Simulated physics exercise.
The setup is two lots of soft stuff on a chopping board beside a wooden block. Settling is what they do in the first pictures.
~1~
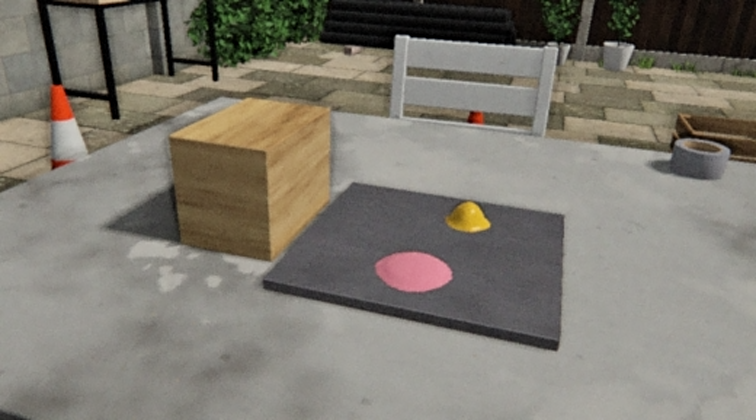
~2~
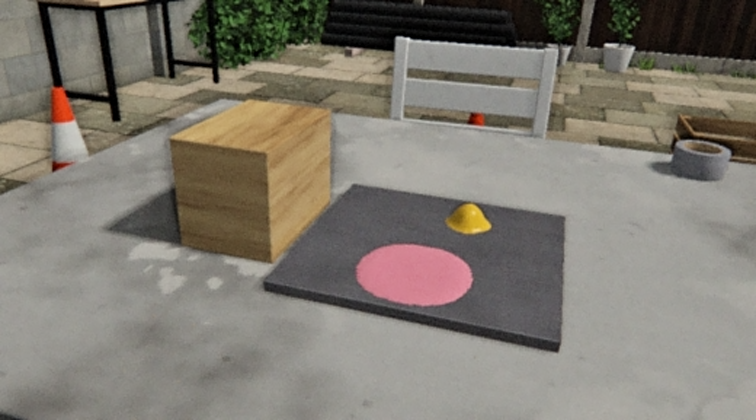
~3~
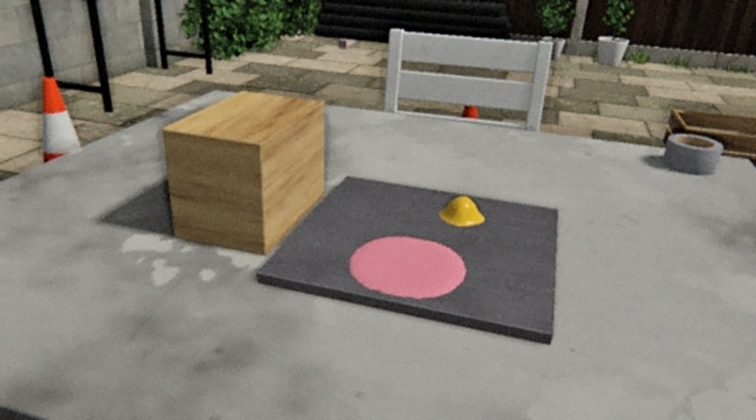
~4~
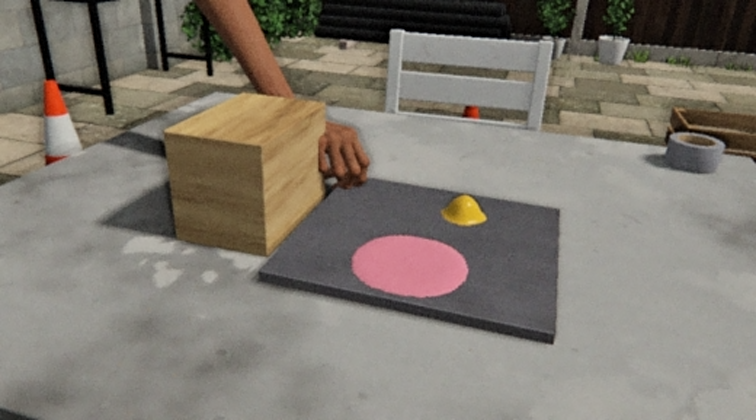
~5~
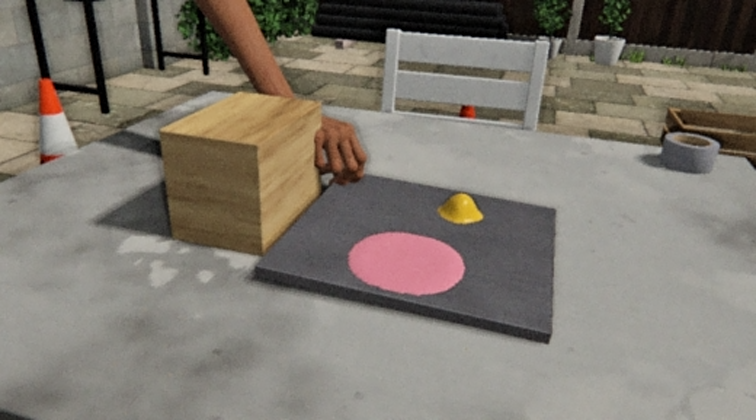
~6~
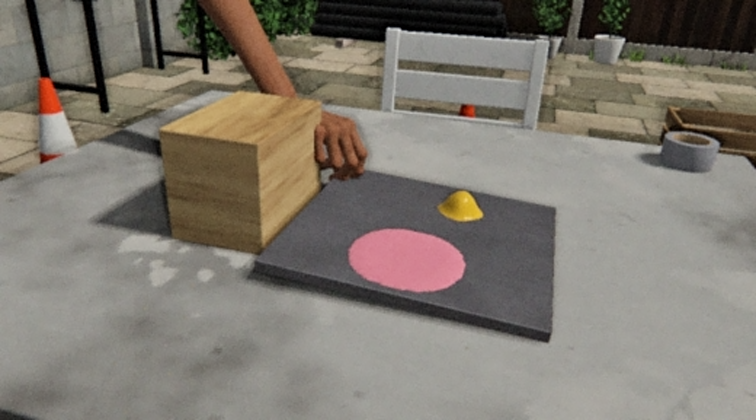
A bare arm reaches in from behind a wooden block at the left of a grey outdoor table, seen from slightly above, with a white chair, paving and an orange-and-white cone beyond. On a dark board right of the block, a pink patch spreads wider and flatter while a small yellow mound behind it keeps its shape. The hand then takes the board's far left end and raises it very slightly, as the view shifts a little.
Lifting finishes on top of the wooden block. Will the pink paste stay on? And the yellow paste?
Okay, so the pink paste tumbles off and the yellow paste sits tight.
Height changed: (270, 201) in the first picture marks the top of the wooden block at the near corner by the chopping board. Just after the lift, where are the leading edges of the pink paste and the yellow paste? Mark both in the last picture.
Roughly (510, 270) and (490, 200).
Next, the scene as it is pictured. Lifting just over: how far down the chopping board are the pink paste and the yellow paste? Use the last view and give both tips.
(554, 288); (498, 185).
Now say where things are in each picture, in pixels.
In the first frame, the chopping board lies flat; pink paste (413, 267) a low mound; yellow paste (469, 212) a tall heap; wooden block (221, 201).
The second frame shows they settle; pink paste (414, 272) spread thin; yellow paste (470, 213) a tall heap.
The third frame shows at rest; pink paste (407, 264) spread thin; yellow paste (463, 206) a tall heap.
The fourth frame shows a hand takes the end; pink paste (410, 263) spread thin; yellow paste (465, 205) a tall heap.
In the fifth frame, the end is rising; pink paste (406, 260) spread thin; yellow paste (462, 203) a tall heap.
The sixth frame shows the chopping board slopes by about 3°; pink paste (406, 256) spread thin; yellow paste (462, 201) a tall heap; wooden block (212, 194).
Next, slope about 30°; the pink paste has crept down a long way; the yellow paste has not moved.
After that, the pink paste is dripping off the low end; the yellow paste has not moved.
Finally, slope about 30°; the pink paste is dripping off the low end; the yellow paste has not moved.
